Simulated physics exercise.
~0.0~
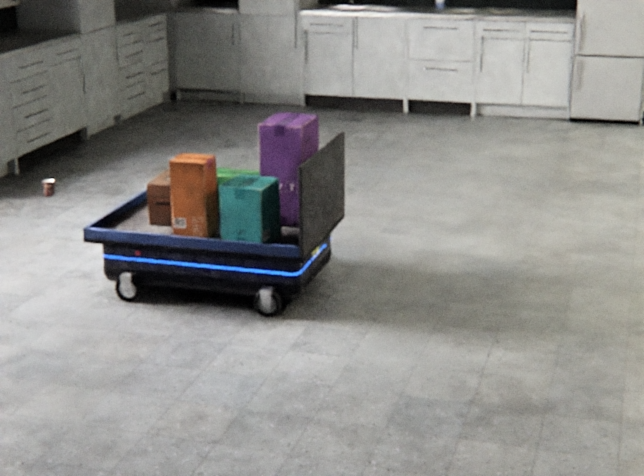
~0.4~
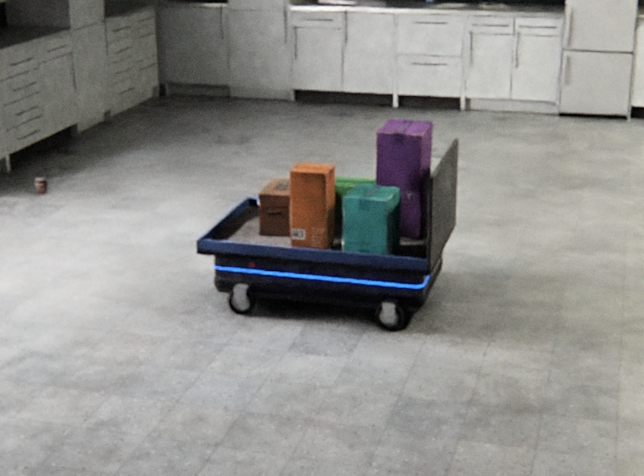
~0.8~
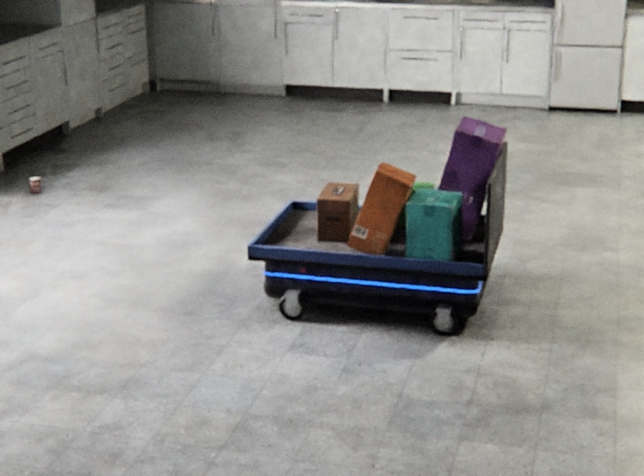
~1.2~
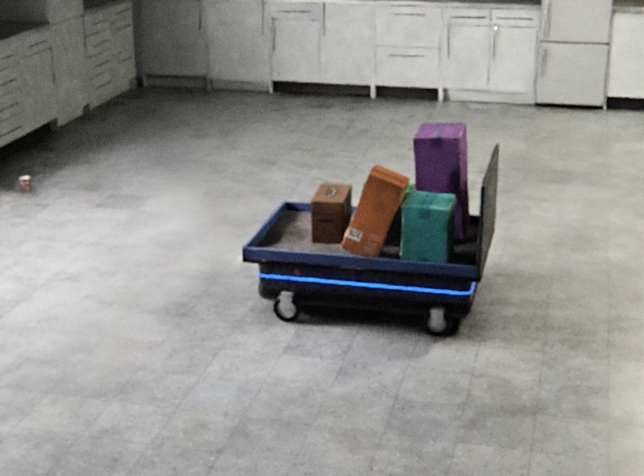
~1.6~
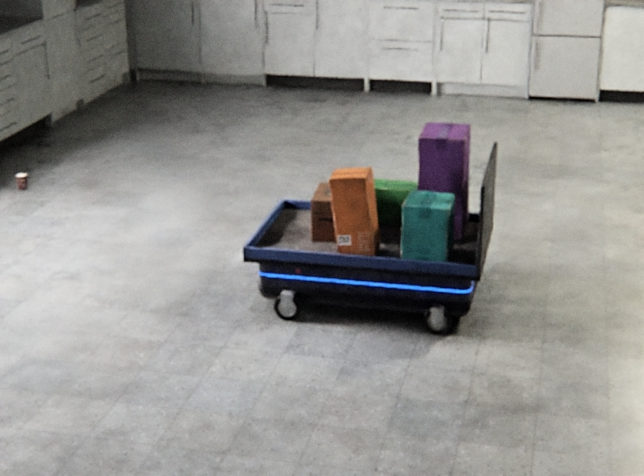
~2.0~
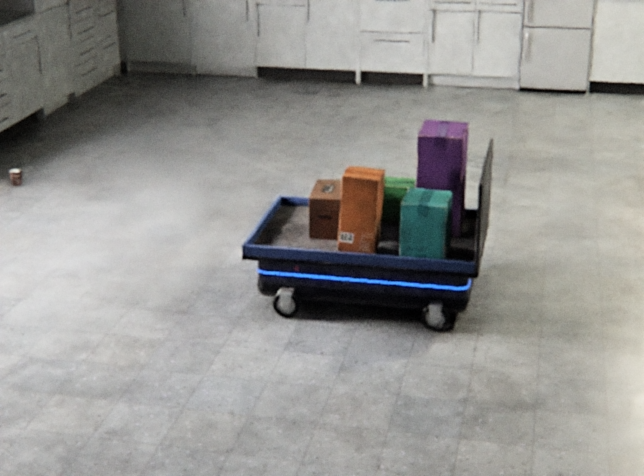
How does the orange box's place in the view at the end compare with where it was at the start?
It starts left of the middle of the view and ends well to the right of that spot, a little past the middle, still standing on the cart.
